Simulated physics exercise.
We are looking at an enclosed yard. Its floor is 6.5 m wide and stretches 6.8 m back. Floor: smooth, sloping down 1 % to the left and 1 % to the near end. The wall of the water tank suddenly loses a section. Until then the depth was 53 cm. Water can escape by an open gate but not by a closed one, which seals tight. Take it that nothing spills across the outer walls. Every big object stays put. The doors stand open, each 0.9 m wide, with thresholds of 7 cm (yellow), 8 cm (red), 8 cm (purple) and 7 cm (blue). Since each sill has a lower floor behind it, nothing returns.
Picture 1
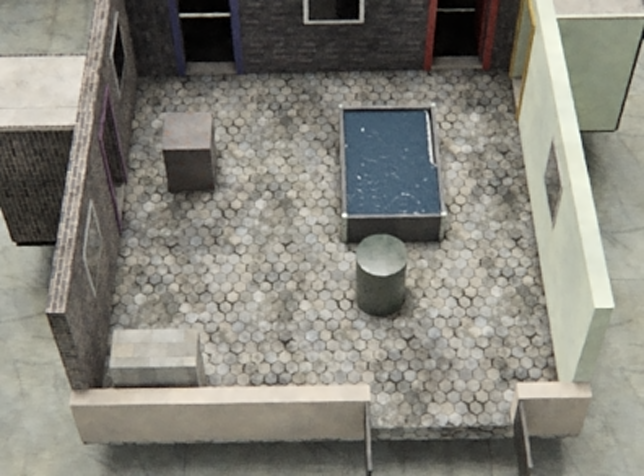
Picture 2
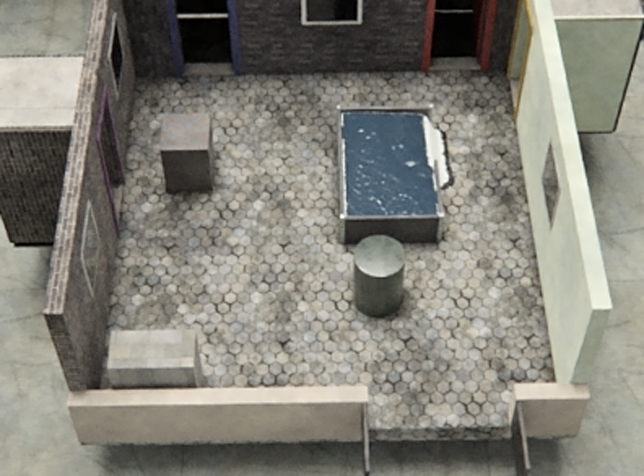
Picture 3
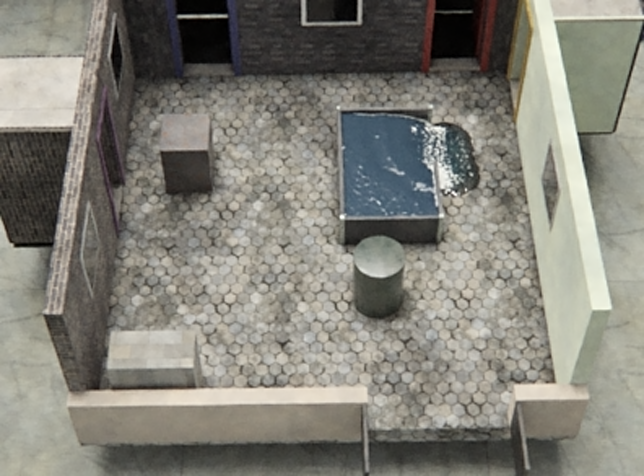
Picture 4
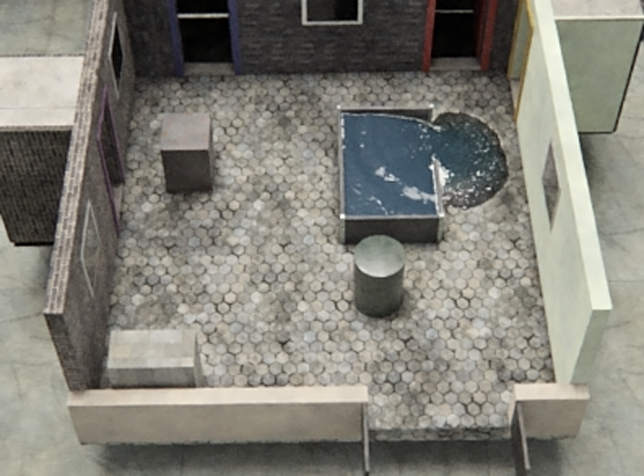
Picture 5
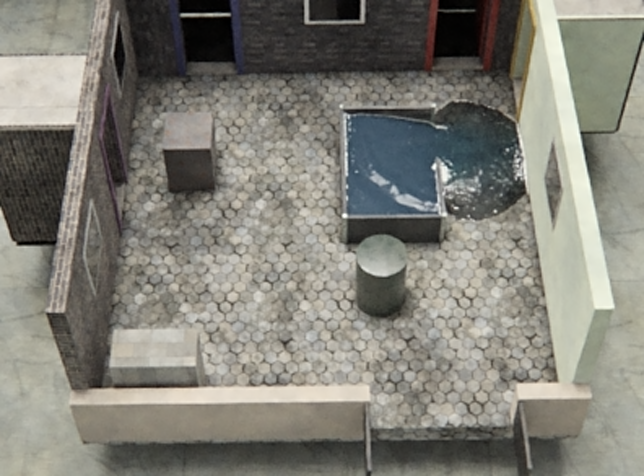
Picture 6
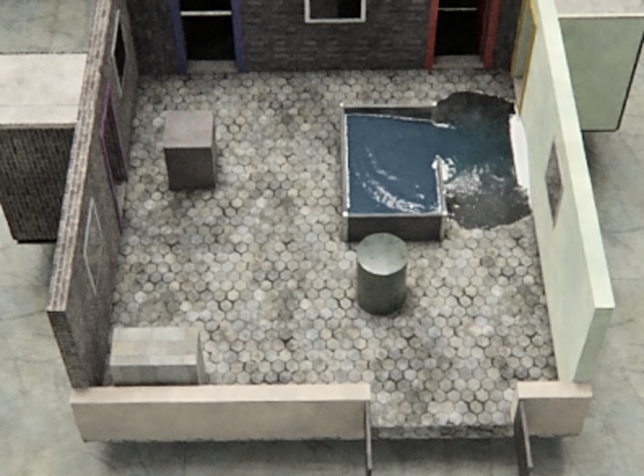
A water tank in a walled yard breaks open and water spreads right across the floor.
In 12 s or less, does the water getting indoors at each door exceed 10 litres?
Yellow door: Exceeds it; red door: Exceeds it; purple door: Does not exceed it; blue door: Does not exceed it.
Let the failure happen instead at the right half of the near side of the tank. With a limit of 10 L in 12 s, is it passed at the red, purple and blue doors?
Red falls short; purple falls short; blue falls short.
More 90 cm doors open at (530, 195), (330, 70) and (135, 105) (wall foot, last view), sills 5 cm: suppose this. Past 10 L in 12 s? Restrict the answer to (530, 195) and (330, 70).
In that order: Above, below.
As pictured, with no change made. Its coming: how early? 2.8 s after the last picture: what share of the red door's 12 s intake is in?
55 per cent, roughly.
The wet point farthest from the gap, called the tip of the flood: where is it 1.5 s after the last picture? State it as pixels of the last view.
Somewhere near pixel (553, 364).
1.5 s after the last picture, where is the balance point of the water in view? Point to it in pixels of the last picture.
(434, 172).
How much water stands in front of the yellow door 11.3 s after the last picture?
Some 3.0 centimetres of depth.
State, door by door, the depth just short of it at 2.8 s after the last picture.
Yellow 16 cm, red 14 cm, purple 0 cm, blue 0 cm.
Then, 0.7 s after the last picture water covers 10 % of the floor and is deepest (34 cm) near (510, 149); yellow door 17 cm at the sill, 4 L in, red door not reached, purple door not reached, blue door not reached.
Then, 1.5 s after the last picture water covers 20 % of the floor and is deepest (32 cm) near (510, 79); yellow door 20 cm at the sill, 37 L in, red door 14 cm at the sill, 5 L in, purple door not reached, blue door not reached.
Then, 2.8 s after the last picture water covers 40 % of the floor and is deepest (20 cm) near (509, 72); yellow door 16 cm at the sill, 93 L in, red door 14 cm at the sill, 44 L in, purple door not reached, blue door not reached.
Then, 6.3 s after the last picture water covers 60 % of the floor and is deepest (10 cm) near (511, 158); yellow door 9 cm at the sill, 140 L in, red door 8 cm at the sill, 77 L in, purple door 2 cm at the sill, 0 L in, blue door 1 cm at the sill, 0 L in.
Then, 11.3 s after the last picture water covers 75 % of the floor and is deepest (10 cm) near (100, 416); yellow door 3 cm at the sill, 142 L in, red door 3 cm at the sill, 78 L in, purple door 3 cm at the sill, 0 L in, blue door 4 cm at the sill, 0 L in.
